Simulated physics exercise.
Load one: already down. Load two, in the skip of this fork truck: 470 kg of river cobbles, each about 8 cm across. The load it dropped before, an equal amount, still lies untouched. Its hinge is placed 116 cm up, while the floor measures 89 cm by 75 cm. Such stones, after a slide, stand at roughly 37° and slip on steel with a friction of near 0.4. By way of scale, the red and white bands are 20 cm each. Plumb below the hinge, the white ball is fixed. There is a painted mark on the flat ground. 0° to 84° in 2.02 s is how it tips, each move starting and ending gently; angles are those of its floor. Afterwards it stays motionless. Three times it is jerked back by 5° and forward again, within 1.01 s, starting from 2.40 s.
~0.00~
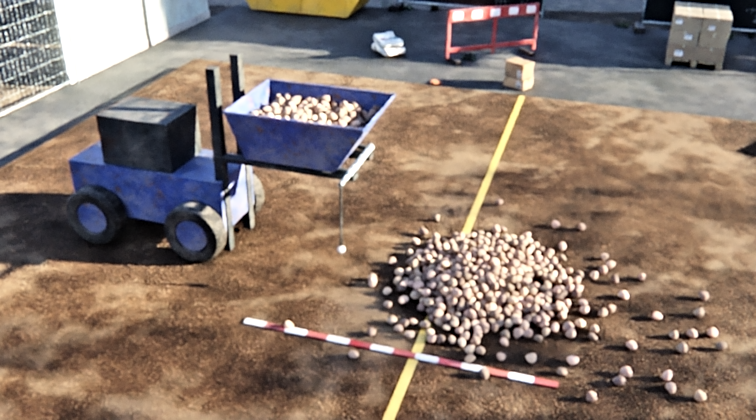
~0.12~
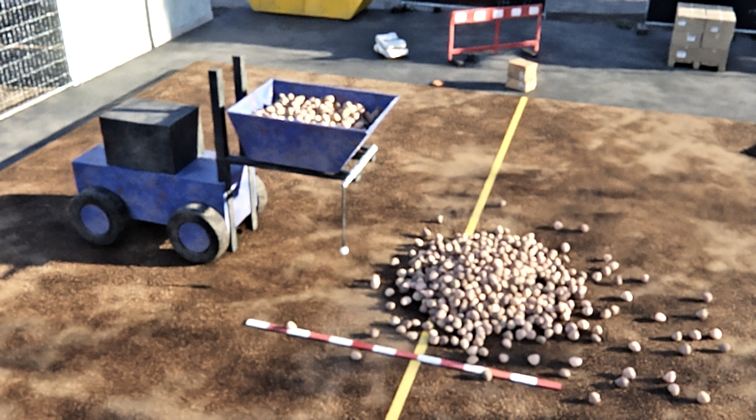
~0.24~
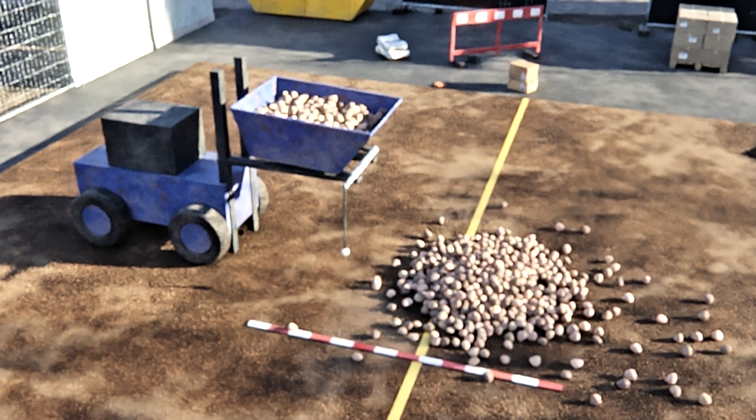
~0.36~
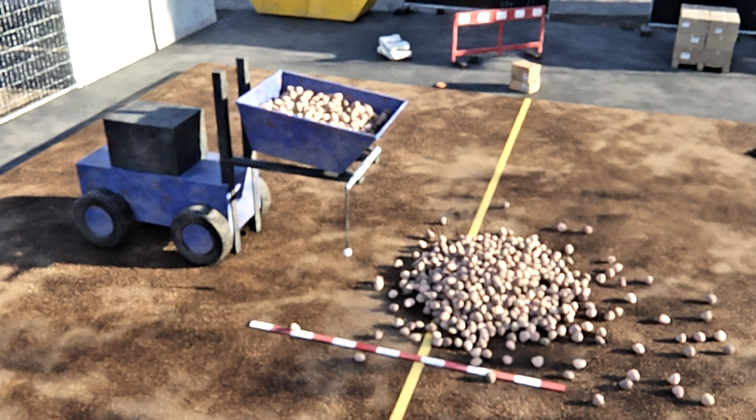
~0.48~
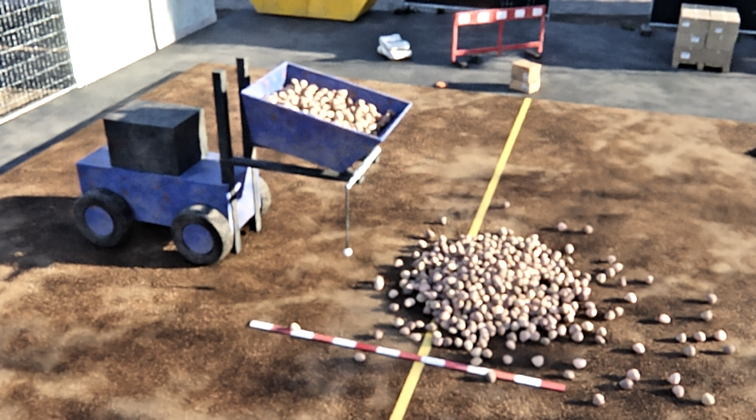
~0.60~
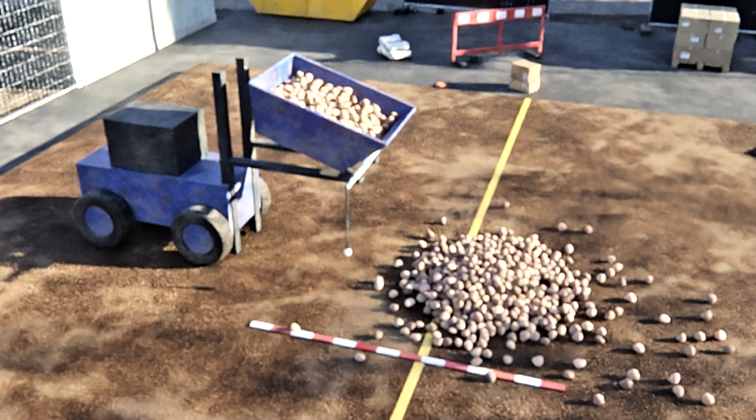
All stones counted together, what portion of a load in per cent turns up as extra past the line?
About 73 percent of a load.
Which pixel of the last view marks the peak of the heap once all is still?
Somewhere close to (476, 257).
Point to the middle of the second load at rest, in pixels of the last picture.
Middle: Approx. (477, 272) px.
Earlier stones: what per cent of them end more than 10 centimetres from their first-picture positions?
Around 25 in a hundred.
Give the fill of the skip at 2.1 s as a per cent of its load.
Held: Around 40 % of the load.
After 1.5 s the floor is at 71°; in per cent of one load, 98 in the skip, 22 short of the line, 80 past the line; the foremost stones are at (711, 350).
After 2.1 s the floor is at 84°; in per cent of one load, 38 in the skip, 43 short of the line, 119 past the line; the foremost stones are at (711, 350).
After 3.9 s the floor is at 84°; in per cent of one load, 0 in the skip, 47 short of the line, 152 past the line; the foremost stones are at (711, 345).
After 6.4 s the floor is at 84°; in per cent of one load, 0 in the skip, 47 short of the line, 152 past the line; the foremost stones are at (711, 345). Net gain past the line, 73.
